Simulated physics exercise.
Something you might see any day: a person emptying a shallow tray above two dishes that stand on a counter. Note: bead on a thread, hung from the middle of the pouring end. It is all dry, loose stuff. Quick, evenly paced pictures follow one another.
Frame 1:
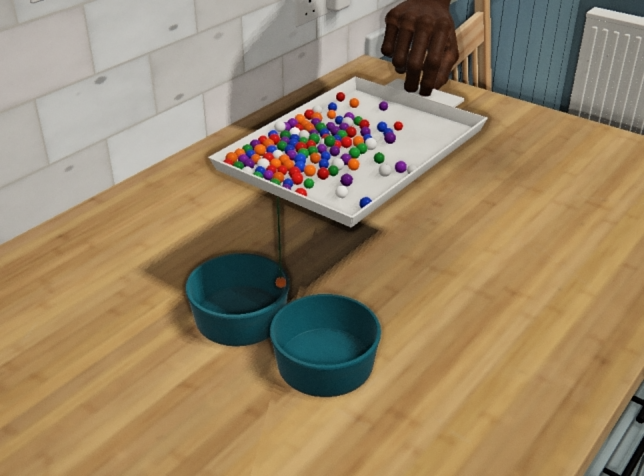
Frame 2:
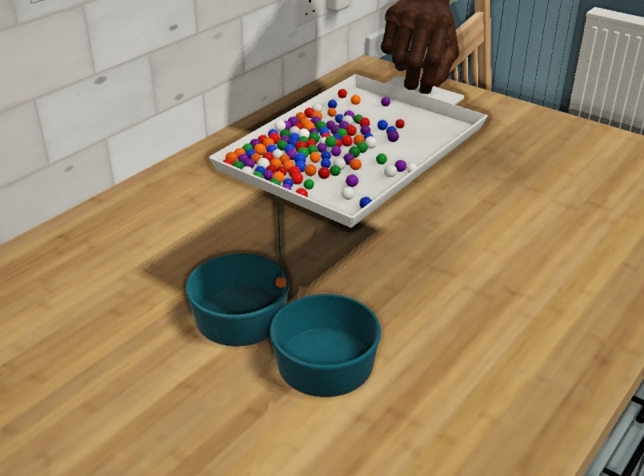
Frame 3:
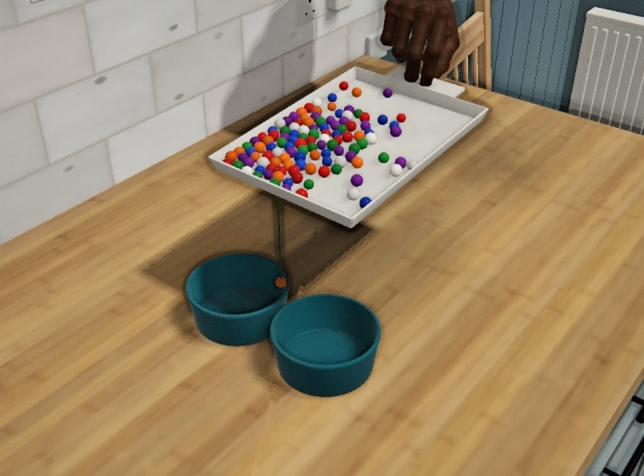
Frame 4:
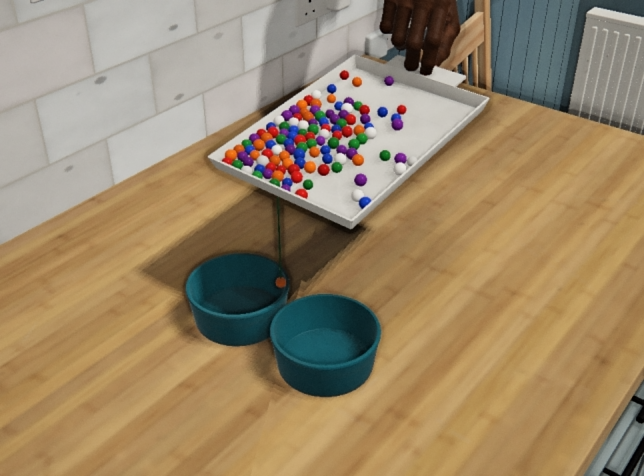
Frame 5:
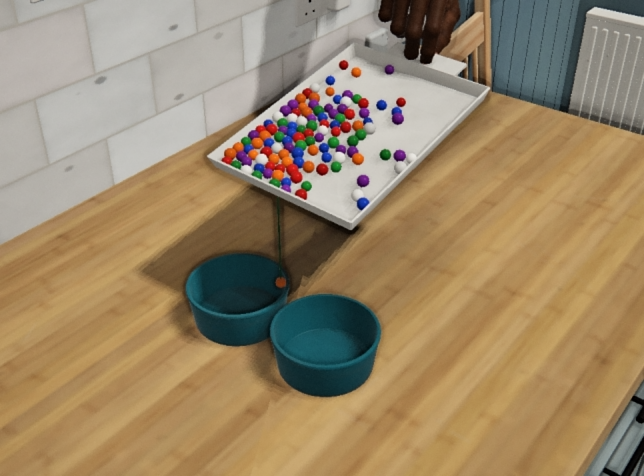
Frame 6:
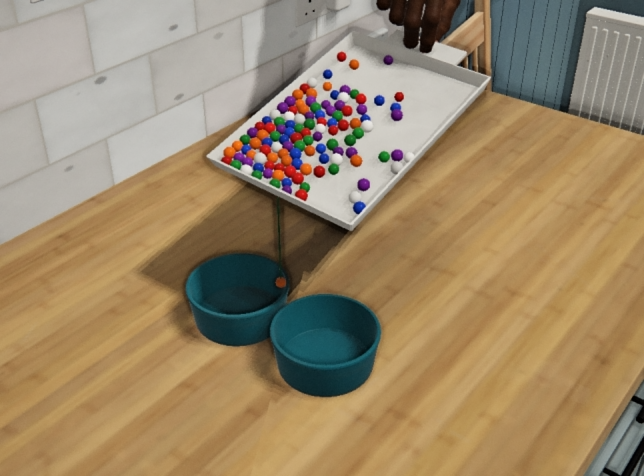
A kitchen corner with a wooden counter, pale wall tiles and blue panelling is seen from above at a slant, the view staying still. A dark-skinned hand grips the far end of a white tray of multicoloured beads above two teal dishes, with an orange bead hanging near the left one. The hand gradually raises the tray's far end, and some loose beads shift slightly across it.
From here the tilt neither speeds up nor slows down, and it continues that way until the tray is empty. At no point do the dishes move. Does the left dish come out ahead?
No - larger portion: Right.
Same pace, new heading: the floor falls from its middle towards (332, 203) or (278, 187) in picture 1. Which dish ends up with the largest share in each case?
At the first place the right-hand dish, at the second the left dish.
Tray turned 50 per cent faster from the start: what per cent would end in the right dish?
It would be around 60 percent.
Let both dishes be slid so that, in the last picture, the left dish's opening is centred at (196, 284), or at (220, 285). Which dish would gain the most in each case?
Place 1 - the dish at right; place 2 - the dish at right.
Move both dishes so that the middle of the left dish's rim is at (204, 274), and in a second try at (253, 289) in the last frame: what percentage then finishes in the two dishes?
Close to 60 in a hundred, followed by close to 70 in a hundred.
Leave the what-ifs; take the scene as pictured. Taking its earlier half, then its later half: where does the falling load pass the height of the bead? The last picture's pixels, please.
Half one: (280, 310), half two: (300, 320).
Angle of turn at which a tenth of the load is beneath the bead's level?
About 60 degrees.
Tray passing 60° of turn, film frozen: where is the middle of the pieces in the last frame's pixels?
Roughly at (288, 196).
Soon after the last picture, tray tipped steeply; about two thirds on the tray; a small part in the right dish; a stray few in the left dish; a stray few outside both; about a quarter in the air.
A little later, tray tipped right over; about half in the right dish; a small part in the left dish; about a quarter outside both; a stray few in the air.
Later still, tray tipped past a quarter turn; about half in the right dish; a small part in the left dish; about a quarter outside both.
By the end, tray tipped past a quarter turn; about half in the right dish; a small part in the left dish; about a quarter outside both.
